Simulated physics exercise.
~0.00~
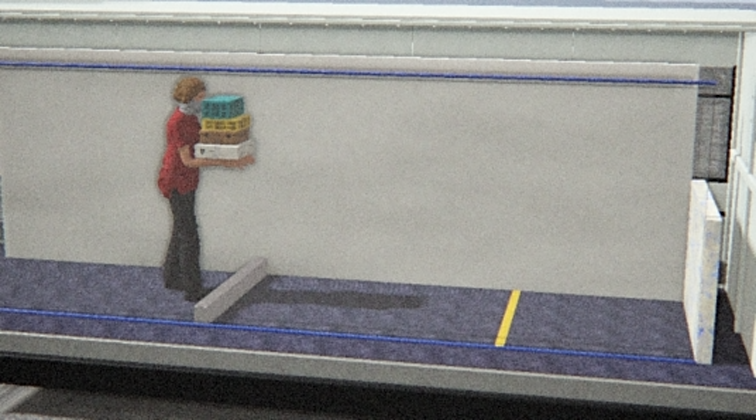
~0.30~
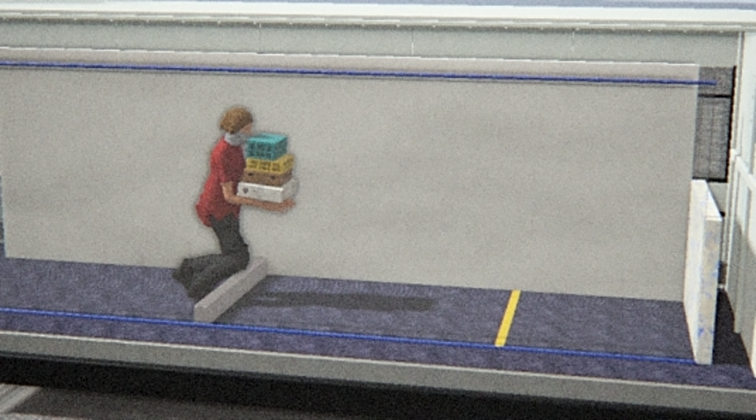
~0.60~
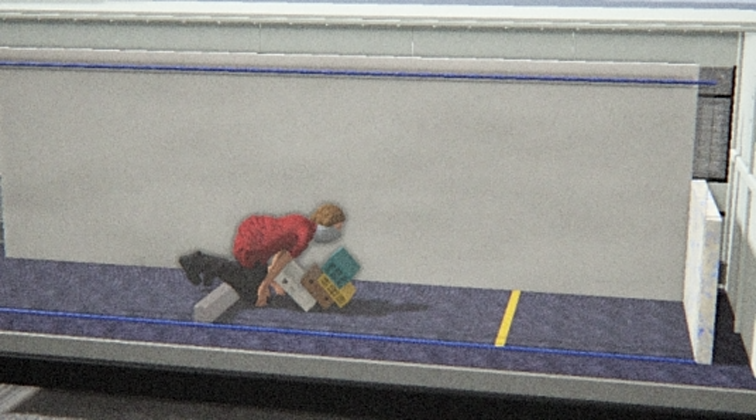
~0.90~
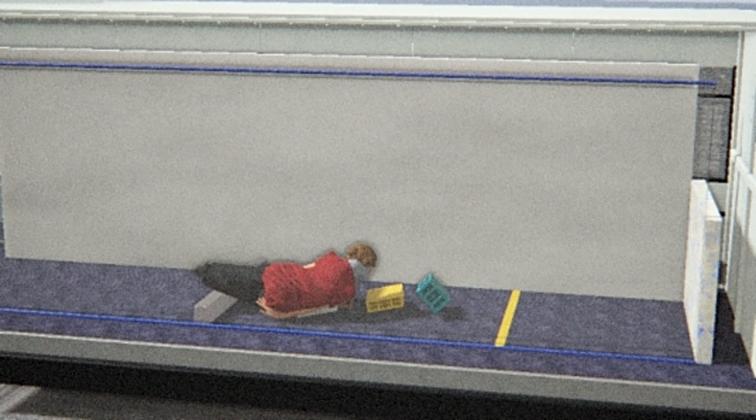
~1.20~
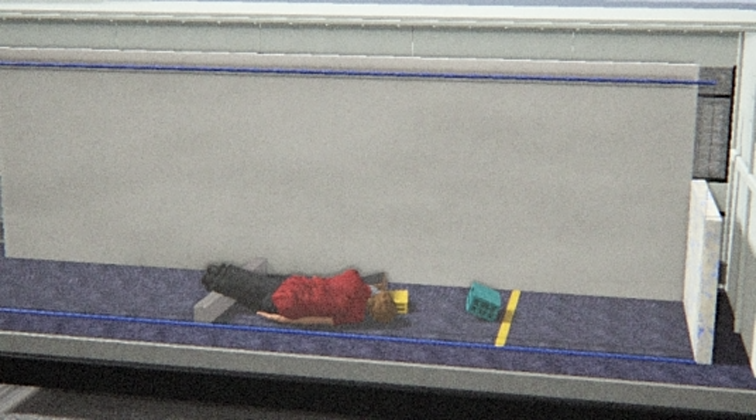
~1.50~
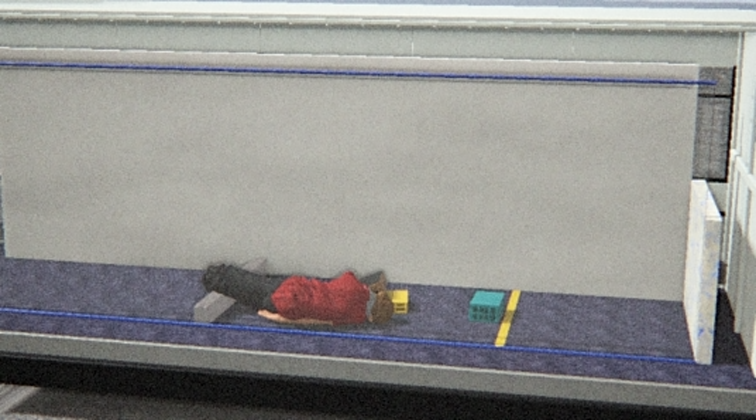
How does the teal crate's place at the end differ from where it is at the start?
At the start the teal crate is on top of the stack in the person's arms, toward the left. At the end it sits on the floor well to the right, just short of the yellow line.
On a dark blue floor in front of a plain grey wall, a person in a red top and dark trousers stands at the left, facing right and holding a stack of crates and boxes in both arms. The person sinks at the knees and tips forward over a low grey bar. The stack goes down too, tilting and coming apart at the floor. The person flops flat while the teal crate tumbles ahead to the right, past the yellow one. At the end the person lies still, and the teal crate rests upright just short of the yellow line.
